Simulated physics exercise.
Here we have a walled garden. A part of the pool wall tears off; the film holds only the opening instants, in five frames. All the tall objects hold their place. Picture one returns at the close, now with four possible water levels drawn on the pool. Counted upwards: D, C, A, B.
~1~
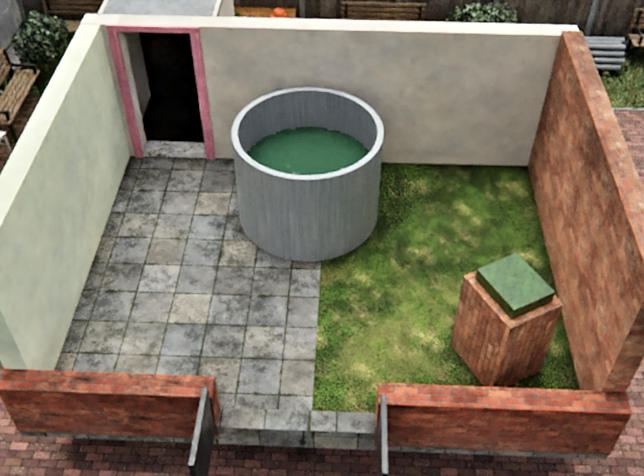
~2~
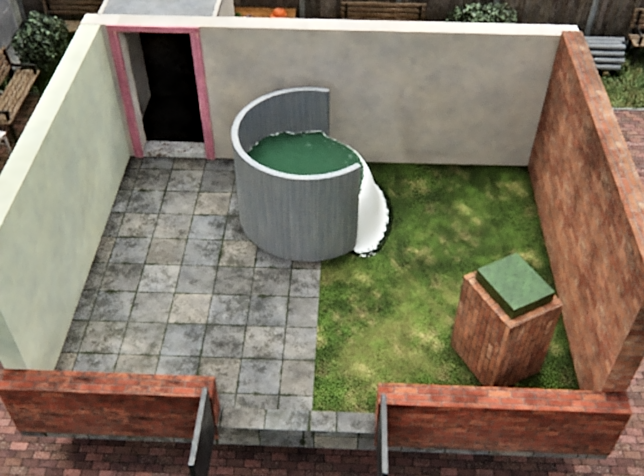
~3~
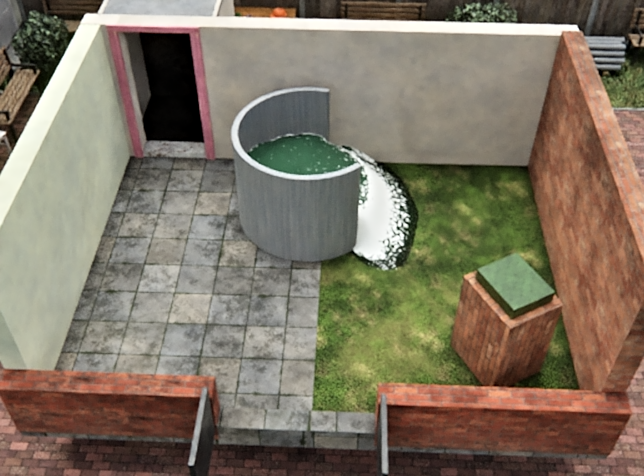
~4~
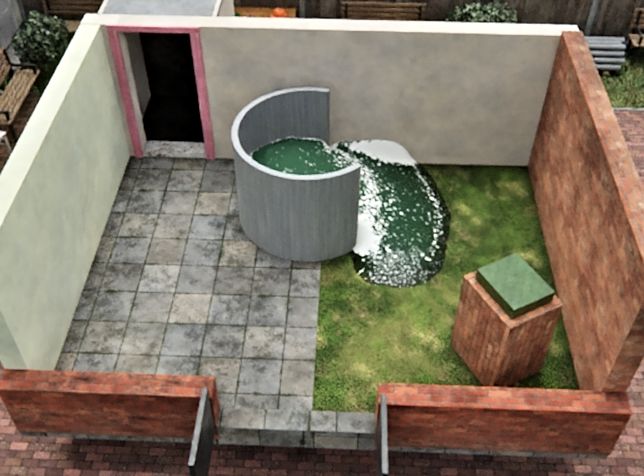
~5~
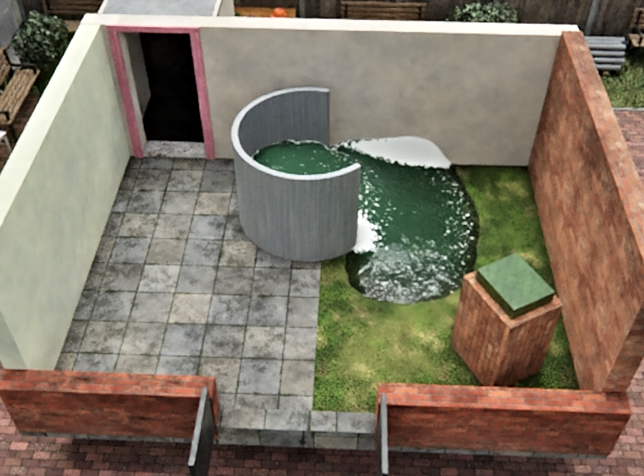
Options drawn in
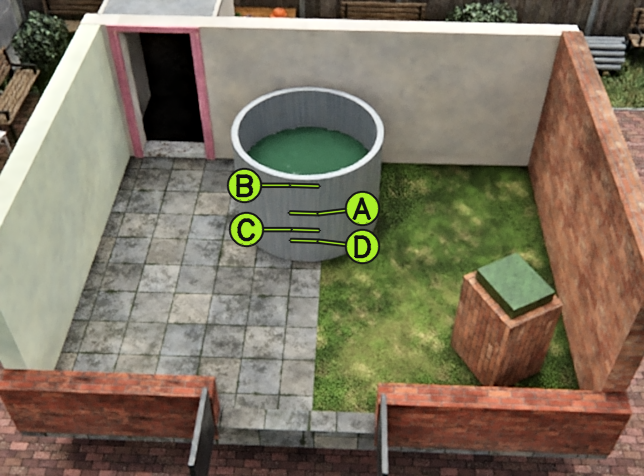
A walled garden with a round grey pool losing its right side, green water pouring out and spreading across the grass.
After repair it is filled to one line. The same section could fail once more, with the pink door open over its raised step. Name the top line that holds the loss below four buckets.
Choose A.
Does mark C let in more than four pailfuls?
No, that is safe.
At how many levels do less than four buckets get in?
Three of them.
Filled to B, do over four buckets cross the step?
Yes, that goes wrong.
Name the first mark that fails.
That would be B.
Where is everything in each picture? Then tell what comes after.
Water in the pool at rest, its middle at (308, 167); foot of the pink doorway at (175, 157); open gate at (296, 377).
Water covers 2 % of the ground and shows as far out as (368, 245).
Water covers 6 % of the ground and shows as far out as (393, 262).
Water covers 11 % of the ground and shows as far out as (418, 277).
Water covers 17 % of the ground and shows as far out as (419, 292).
On the marked copy, A at (304, 213); B at (303, 185); C at (304, 230); D at (304, 240); from the bottom up D, C, A, B.
With A, a splash gets over, under a bucket.
With B, about 10 bucketfuls get in.
With C, nothing gets over.
With D, nothing gets over.
